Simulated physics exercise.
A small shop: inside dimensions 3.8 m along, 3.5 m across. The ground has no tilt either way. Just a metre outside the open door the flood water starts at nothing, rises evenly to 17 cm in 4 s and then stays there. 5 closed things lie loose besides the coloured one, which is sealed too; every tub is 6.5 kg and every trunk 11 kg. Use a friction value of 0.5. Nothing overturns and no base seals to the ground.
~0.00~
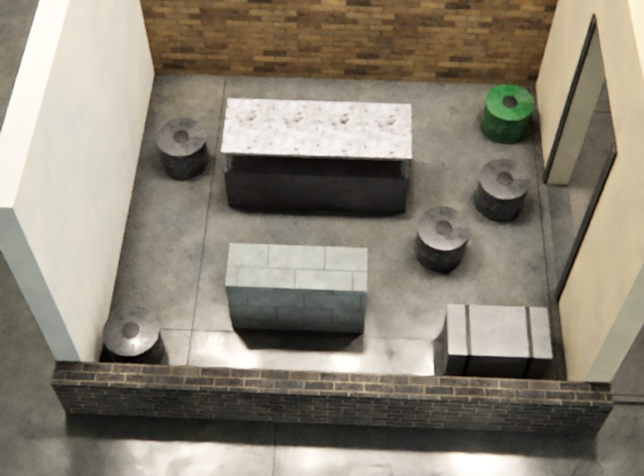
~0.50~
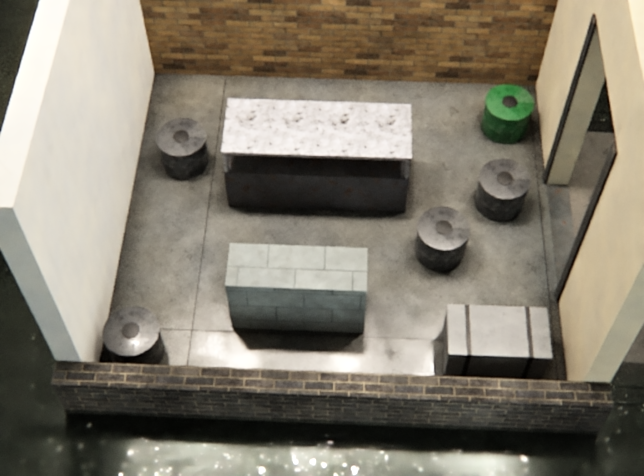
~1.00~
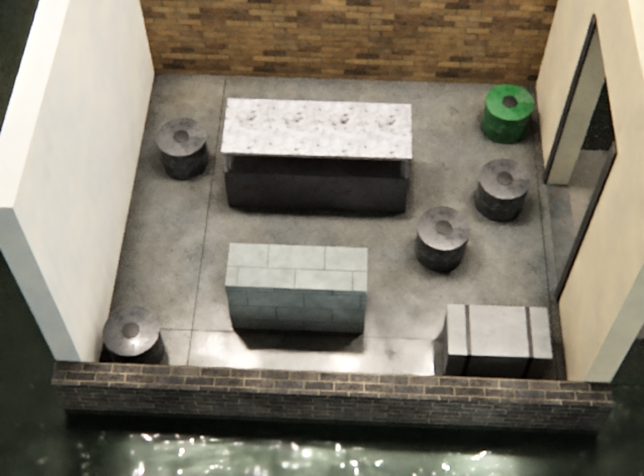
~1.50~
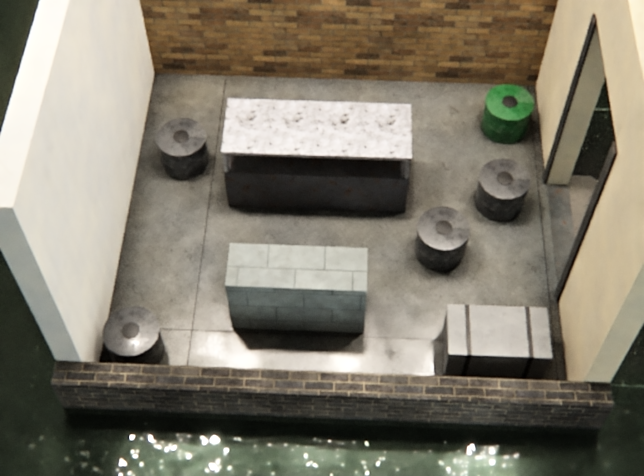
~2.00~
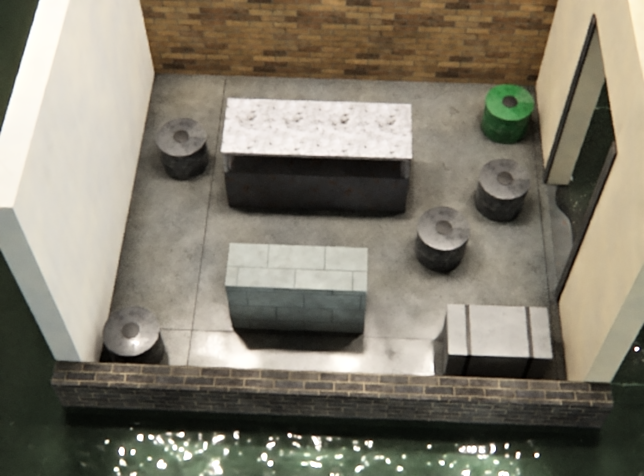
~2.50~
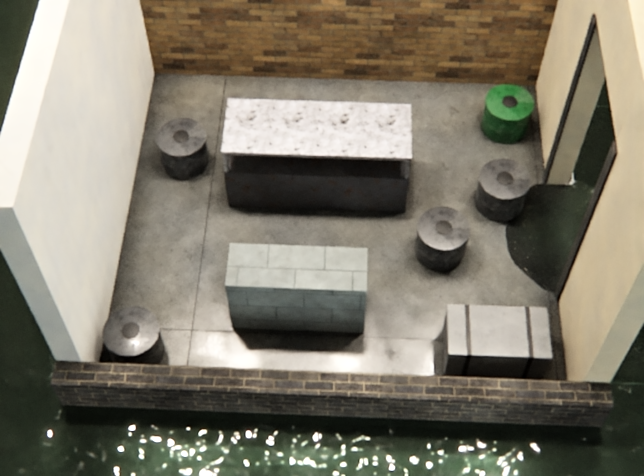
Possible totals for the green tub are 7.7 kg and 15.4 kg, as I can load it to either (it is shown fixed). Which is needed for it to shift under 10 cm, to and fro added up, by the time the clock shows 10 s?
I expect that only the higher weight holds it.
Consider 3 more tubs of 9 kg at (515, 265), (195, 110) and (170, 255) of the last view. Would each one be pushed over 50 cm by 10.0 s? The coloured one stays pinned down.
In turn: Past it, under, over.
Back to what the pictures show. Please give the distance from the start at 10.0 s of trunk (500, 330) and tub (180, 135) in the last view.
Respectively 20 and 30 centimetres.
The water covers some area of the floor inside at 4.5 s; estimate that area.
About 4.5 m2.
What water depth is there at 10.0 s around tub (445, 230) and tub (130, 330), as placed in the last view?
I'd put it at 8 cm and 9 cm respectively.
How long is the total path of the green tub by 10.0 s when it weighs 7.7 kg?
I'd say roughly 40 centimetres in all.
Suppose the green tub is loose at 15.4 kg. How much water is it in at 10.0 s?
6 cm, roughly.
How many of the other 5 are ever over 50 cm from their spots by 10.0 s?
That adds up to 3.
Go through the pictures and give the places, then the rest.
The green tub at (510, 102), on the bottom; 0.0 m2 under water; 0 of 6 have shifted, in the first frame.
The green tub at (510, 102) rests on the ground; water covers 0.0 m2; 0 of 6 have shifted, in the second frame.
The green tub at (510, 102), on the bottom; 0.0 m2 under water; 0 of 6 have shifted, in the third frame.
The green tub at (510, 102), on the bottom; 0.0 m2 under water; 0 of 6 have shifted, in the fourth frame.
The green tub at (510, 102) rests on the ground; water covers 0.0 m2; 0 of 6 have shifted, in the fifth frame.
The green tub at (510, 102), on the bottom; water covers 0.3 m2; 0 of 6 have shifted, in the sixth frame.
After 3.5 s the green tub would be 0 cm from its start with 7.7 kg and 0 cm from its start with 15.4 kg; 0 cm of water round it then.
After 4.5 s the green tub would be 0 cm from its start with 7.7 kg and 0 cm from its start with 15.4 kg; 2 cm of water round it then.
After 7.0 s the green tub would be 0 cm from its start with 7.7 kg and 0 cm from its start with 15.4 kg; 3 cm of water round it then.
After 10.0 s the green tub would be 36 cm from its start with 7.7 kg and 0 cm from its start with 15.4 kg; 6 cm of water round it then.
